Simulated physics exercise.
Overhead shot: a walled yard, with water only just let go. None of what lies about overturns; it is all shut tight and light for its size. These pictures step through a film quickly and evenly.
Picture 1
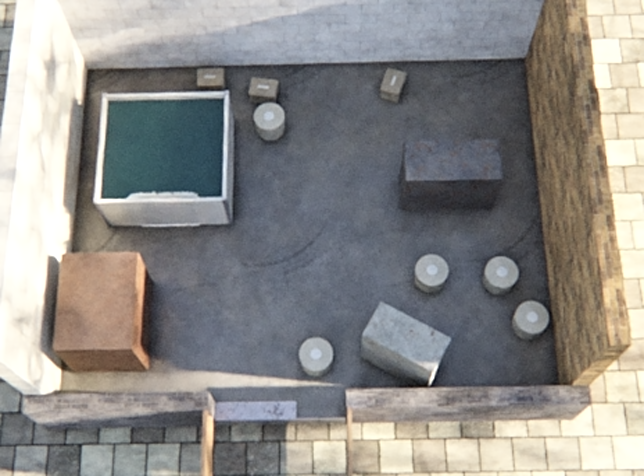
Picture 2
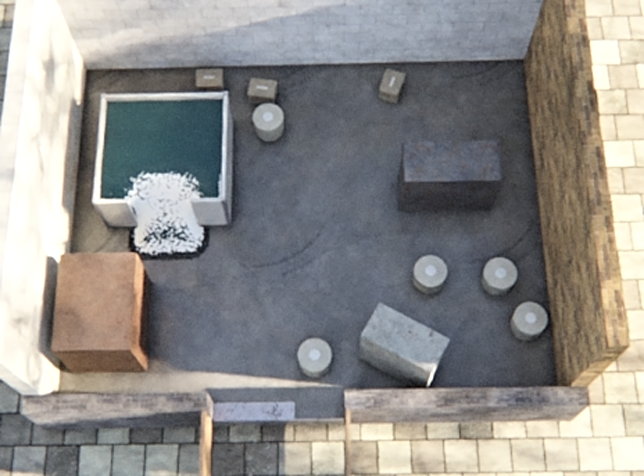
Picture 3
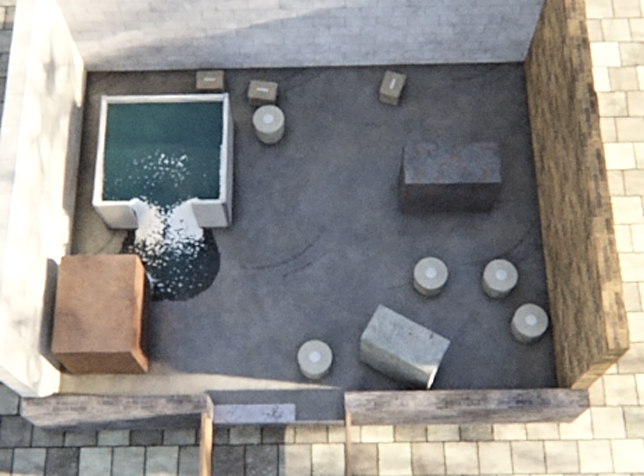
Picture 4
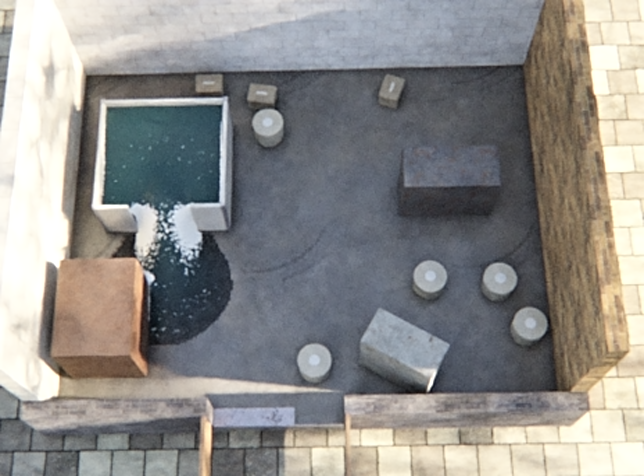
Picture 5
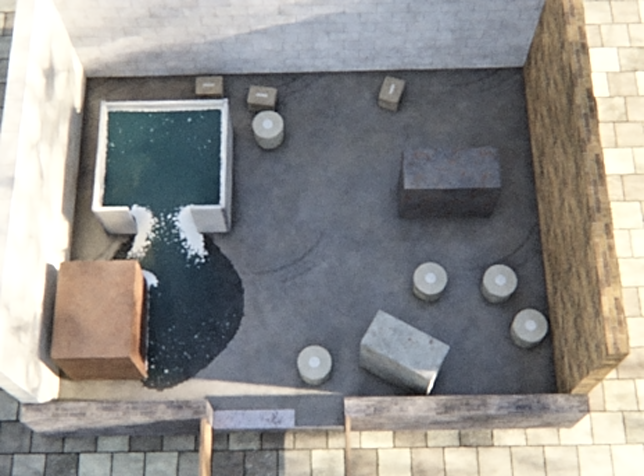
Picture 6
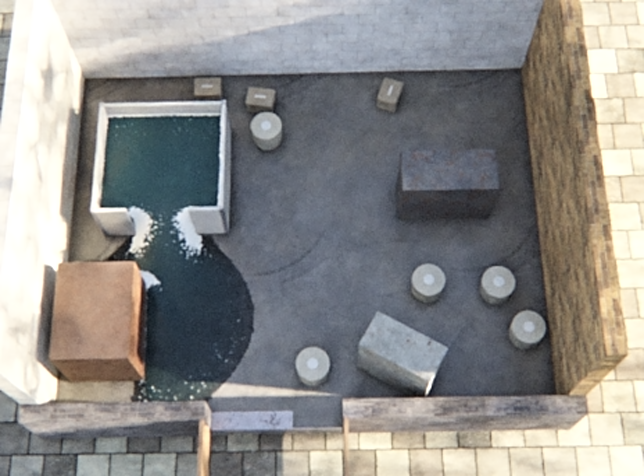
A walled yard with a dark grey floor is seen from high overhead, paving stones lying outside its walls. A white-walled tank of dark green water stands at upper left above a rust-brown block, with grey tubs, small boxes, a dark block and a tilted pale one elsewhere. Water bursts white through the tank's front, then spreads in a dark, widening pool past the brown block toward the front wall, while the objects stay put.
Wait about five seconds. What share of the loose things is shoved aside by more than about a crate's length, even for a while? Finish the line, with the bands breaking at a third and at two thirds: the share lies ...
The share lies below a third.
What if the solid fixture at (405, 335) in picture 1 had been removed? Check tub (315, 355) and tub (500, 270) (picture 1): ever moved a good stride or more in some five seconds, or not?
In that order: That far or more, short of that.
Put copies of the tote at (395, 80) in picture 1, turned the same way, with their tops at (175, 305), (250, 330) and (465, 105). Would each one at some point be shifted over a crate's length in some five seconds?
First driven off, second driven off, third remains in place.
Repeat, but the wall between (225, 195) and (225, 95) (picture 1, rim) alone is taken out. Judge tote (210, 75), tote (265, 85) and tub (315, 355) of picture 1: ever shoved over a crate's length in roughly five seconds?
Order as asked: Not sent that far; not sent that far; not sent that far.
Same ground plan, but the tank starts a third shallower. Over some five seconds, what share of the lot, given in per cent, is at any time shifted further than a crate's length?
Around 0 in a hundred.
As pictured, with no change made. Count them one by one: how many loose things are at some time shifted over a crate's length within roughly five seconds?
Exactly 0.
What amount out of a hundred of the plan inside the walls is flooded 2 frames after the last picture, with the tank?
My figure is about 25 percent.
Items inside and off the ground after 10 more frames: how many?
0.
A moment on, 0 of 8 are well off their spots; 0 afloat.
Next, 0 of 8 are well off their spots; 0 afloat.
Later, 0 of 8 are well off their spots; 0 afloat.
In the end, 0 of 8 are well off their spots, and 0 have been at some point; 1 afloat.
